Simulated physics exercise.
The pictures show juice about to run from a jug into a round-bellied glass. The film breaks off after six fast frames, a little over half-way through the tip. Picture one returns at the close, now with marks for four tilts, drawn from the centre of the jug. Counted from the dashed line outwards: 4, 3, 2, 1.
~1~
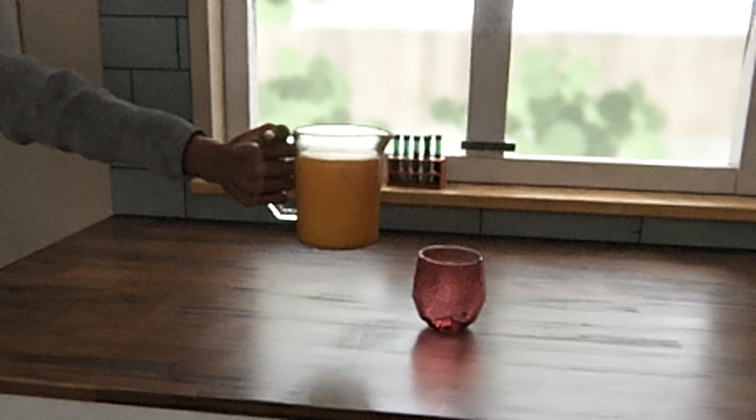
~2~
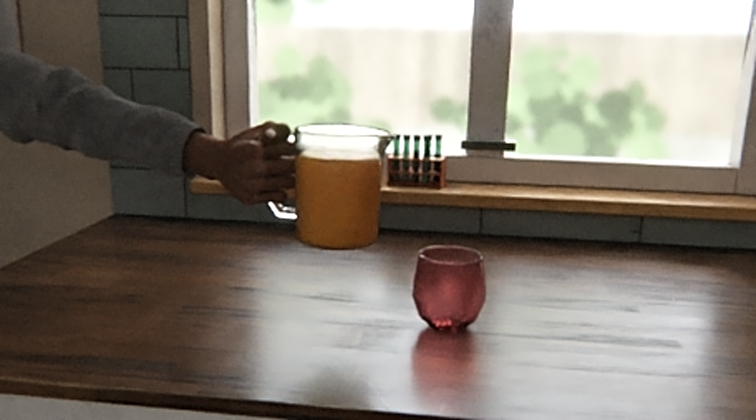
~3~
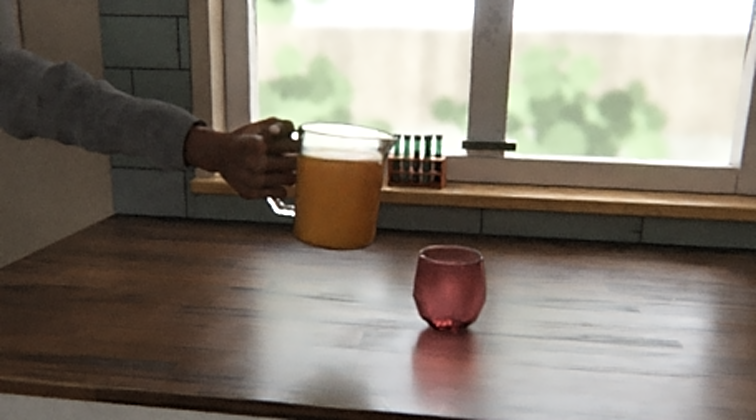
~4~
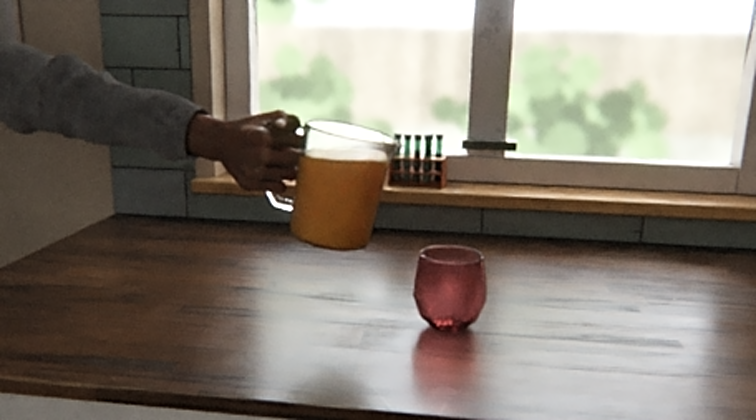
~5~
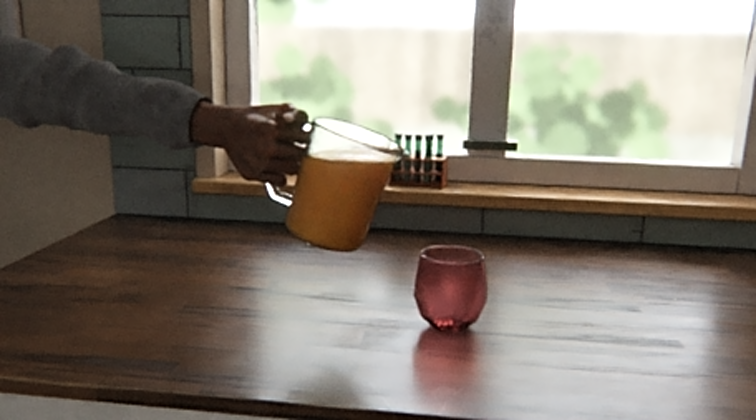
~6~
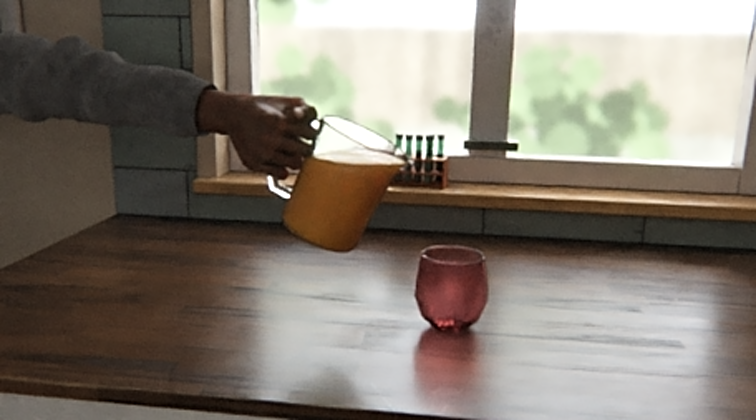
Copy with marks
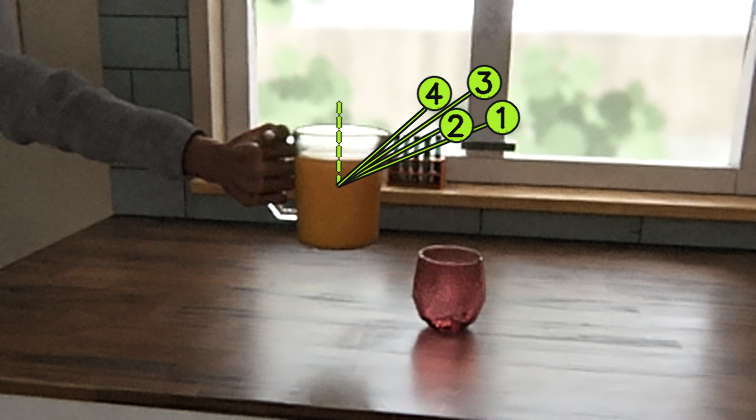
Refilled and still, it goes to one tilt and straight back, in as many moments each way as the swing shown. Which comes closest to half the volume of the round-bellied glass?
The best line is 3.
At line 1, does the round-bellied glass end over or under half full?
Over.
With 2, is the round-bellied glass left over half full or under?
Over half.
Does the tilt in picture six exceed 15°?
Yes.
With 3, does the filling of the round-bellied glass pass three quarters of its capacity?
No, less.
In lime, 1 at (487, 124); 2 at (439, 130); 3 at (470, 92); 4 at (424, 109).
For line 1, the round-bellied glass ends with about 88 % of what it can hold.
For line 2, the round-bellied glass ends with about 68 % of what it can hold.
For line 3, the round-bellied glass ends with about 49 % of what it can hold.
For line 4, the round-bellied glass ends with about 33 % of what it can hold.
